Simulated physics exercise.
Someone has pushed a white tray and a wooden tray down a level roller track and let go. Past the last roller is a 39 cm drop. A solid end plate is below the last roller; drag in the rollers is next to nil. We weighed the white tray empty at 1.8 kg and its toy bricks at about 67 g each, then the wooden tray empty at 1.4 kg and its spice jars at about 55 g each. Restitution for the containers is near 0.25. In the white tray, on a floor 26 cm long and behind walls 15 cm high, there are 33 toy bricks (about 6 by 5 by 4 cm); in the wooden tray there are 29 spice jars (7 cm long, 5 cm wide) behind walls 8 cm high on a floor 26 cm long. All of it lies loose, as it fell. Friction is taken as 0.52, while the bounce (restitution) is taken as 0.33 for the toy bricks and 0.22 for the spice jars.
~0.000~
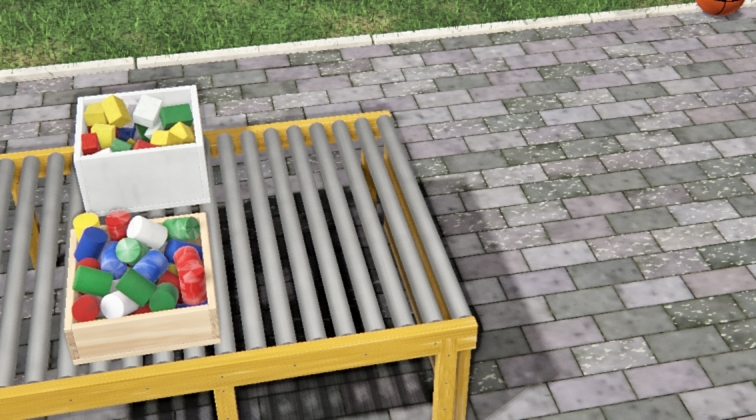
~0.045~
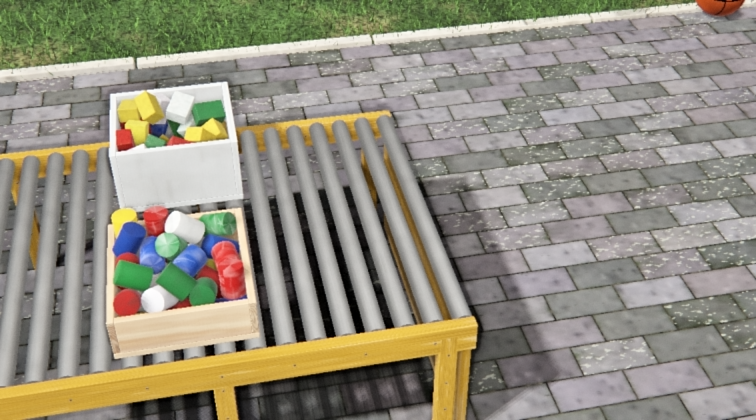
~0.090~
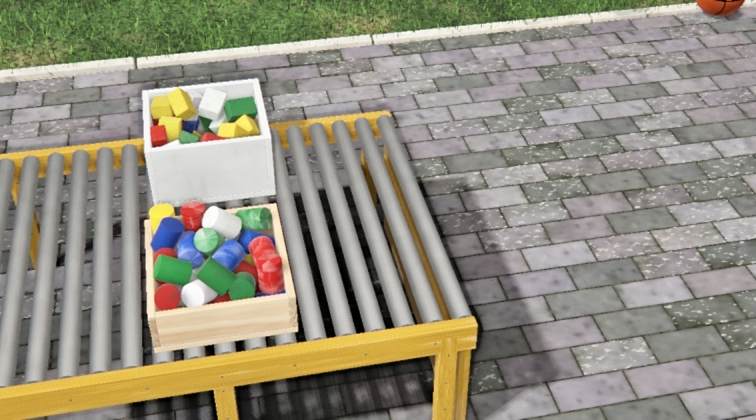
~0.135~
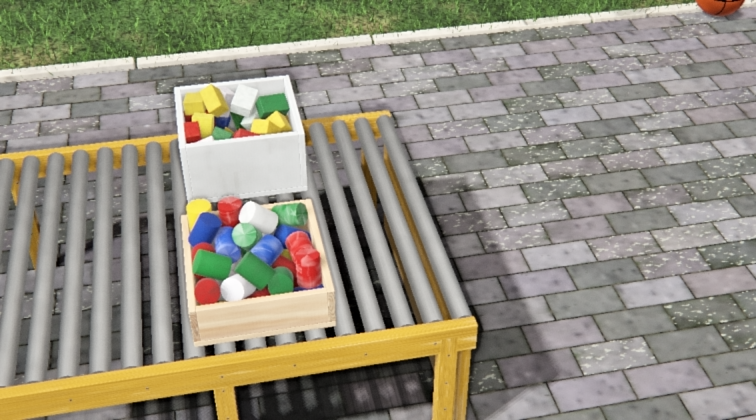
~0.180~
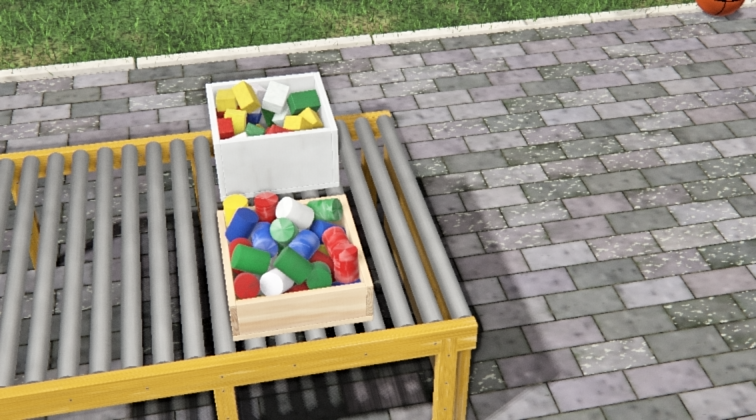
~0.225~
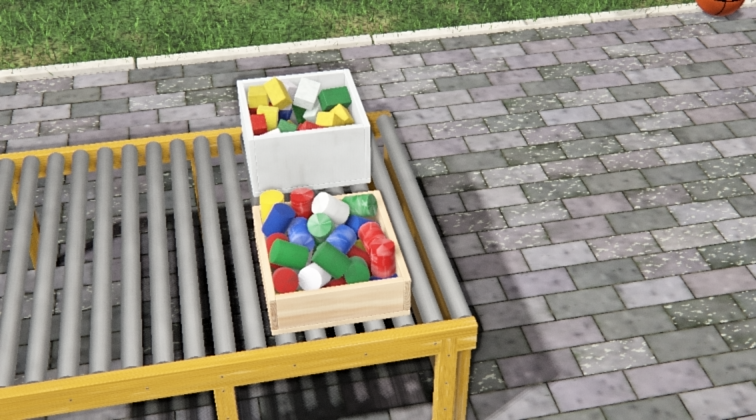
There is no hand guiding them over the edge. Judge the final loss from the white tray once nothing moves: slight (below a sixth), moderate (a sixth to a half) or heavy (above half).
Slight, below a sixth.
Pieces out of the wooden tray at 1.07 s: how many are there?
Wooden tray: Roughly 1 out by then.
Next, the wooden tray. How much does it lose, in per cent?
Loss for the wooden tray - 10 per cent.
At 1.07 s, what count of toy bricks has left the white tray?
Count: Close to 1.
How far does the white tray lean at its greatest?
30°.
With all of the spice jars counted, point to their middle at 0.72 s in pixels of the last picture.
Pixel (660, 316), give or take.
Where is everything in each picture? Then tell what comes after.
In the first picture (places track the rim corner closest to us here), white tray (80, 158); wooden tray (72, 326); 48 cm to the end; all still inside.
The second picture shows white tray (116, 154); wooden tray (114, 320); 40 cm to the end.
The third picture shows white tray (151, 150); wooden tray (155, 314); 32 cm to the end.
The fourth picture shows white tray (186, 146); wooden tray (196, 309); 25 cm to the end.
The fifth picture shows white tray (220, 142); wooden tray (236, 303); 17 cm to the end.
The sixth picture shows white tray (254, 138); wooden tray (276, 297); 9 cm to the end; all still inside.
After 0.28 s, the overhang begins.
After 0.52 s, the white tray leans 11° with 0 of 33 out and the wooden tray leans 11° with 0 of 29 out.
After 0.72 s, the white tray leans 18° with 0 of 33 out and the wooden tray leans 11° with 0 of 29 out.
After 1.07 s, the white tray is level with 1 of 33 out and the wooden tray is level with 1 of 29 out.
Final count (at 1.28 s), the white tray is level with 1 of 33 out and the wooden tray is level with 2 of 29 out. Asked share, 1 of 33, 3 per cent.
